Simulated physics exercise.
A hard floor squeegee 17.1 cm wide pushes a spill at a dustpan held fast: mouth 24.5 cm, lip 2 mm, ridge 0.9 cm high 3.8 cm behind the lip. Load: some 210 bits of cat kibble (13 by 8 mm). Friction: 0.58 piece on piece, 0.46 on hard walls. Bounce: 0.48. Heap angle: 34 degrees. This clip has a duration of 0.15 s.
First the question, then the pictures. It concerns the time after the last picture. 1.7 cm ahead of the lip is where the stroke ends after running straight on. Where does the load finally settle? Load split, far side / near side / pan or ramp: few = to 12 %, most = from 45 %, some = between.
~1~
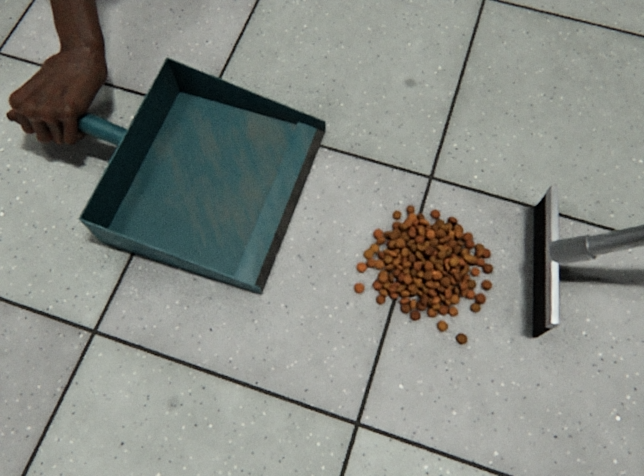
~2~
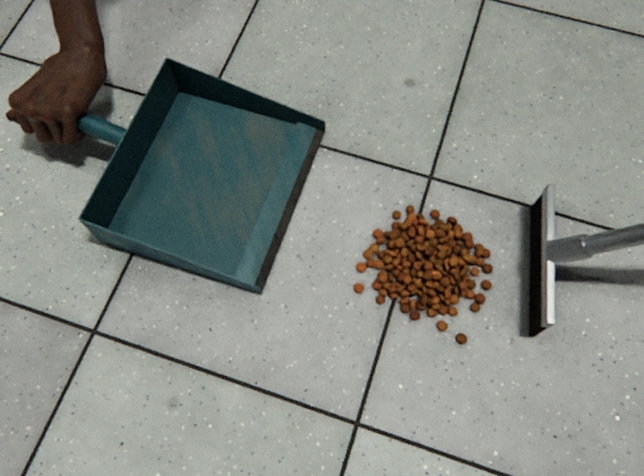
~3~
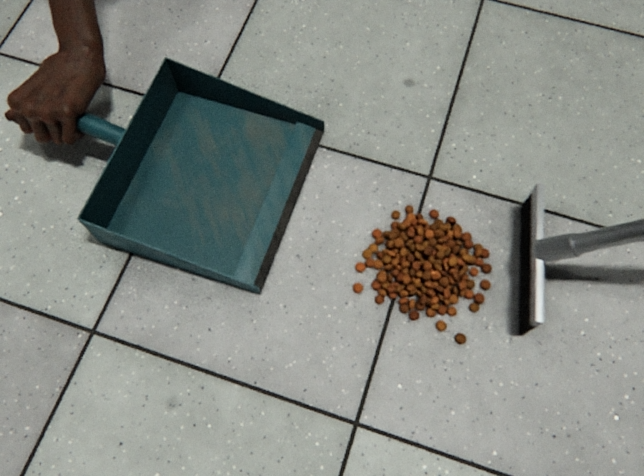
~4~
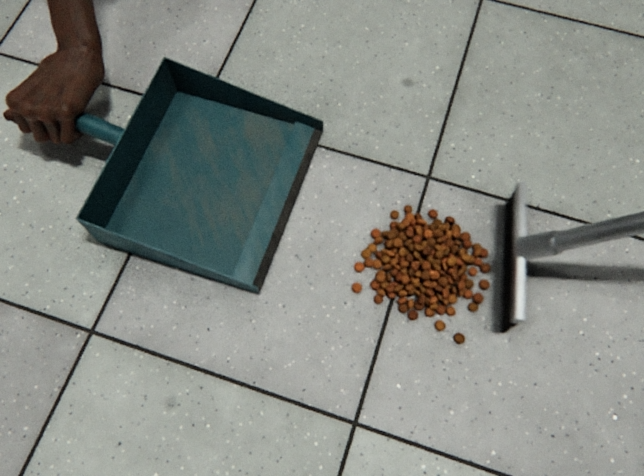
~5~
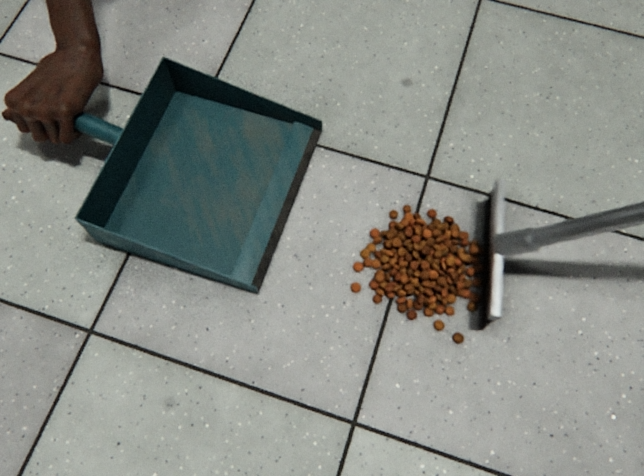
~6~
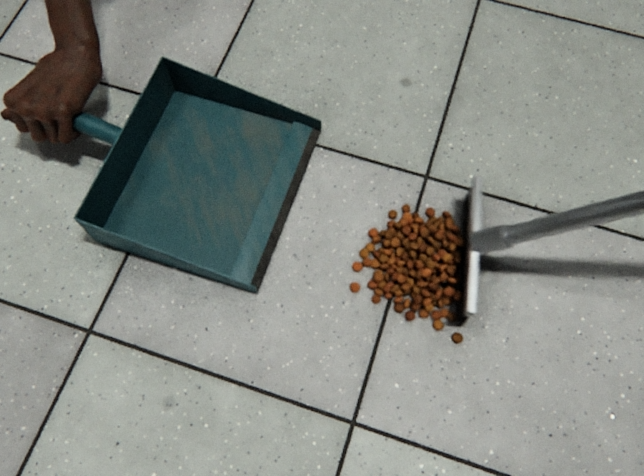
Split - far side: Few, near side: Some, pan: Some.
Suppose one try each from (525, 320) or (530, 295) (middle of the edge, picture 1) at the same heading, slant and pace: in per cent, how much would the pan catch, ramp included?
I'd put it near 35 per cent for the first and near 45 per cent for the second.
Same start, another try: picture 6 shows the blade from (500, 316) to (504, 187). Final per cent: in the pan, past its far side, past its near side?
Pan 35 % / far 0 % / near 15 %.
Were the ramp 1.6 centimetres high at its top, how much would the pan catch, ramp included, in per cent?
35 %.
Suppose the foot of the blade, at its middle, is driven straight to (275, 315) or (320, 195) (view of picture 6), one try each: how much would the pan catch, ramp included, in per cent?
About 25 and 30 per cent.
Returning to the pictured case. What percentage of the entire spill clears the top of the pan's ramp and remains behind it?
Estimate: Near 20 per cent of all.
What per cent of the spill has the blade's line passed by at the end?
Estimate: About 10 %.
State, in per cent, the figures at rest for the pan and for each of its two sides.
The far side gets 0, the near side 20 and the pan 40.
Then, 0.12 s after the last picture, middle of the blade 12 cm from the lip; 0 % over the lip, far side 0 %, near side 5 %.
Then, 0.21 s after the last picture, middle of the blade 5 cm from the lip; 0 % over the lip, far side 0 %, near side 15 %.
Then, 0.43 s after the last picture, middle of the blade 3 cm from the lip; 40 % over the lip, far side 0 %, near side 20 %.
In the end, far side 0 %, near side 20 %, pan 40 %, in front of the lip or behind the blade 40 %.
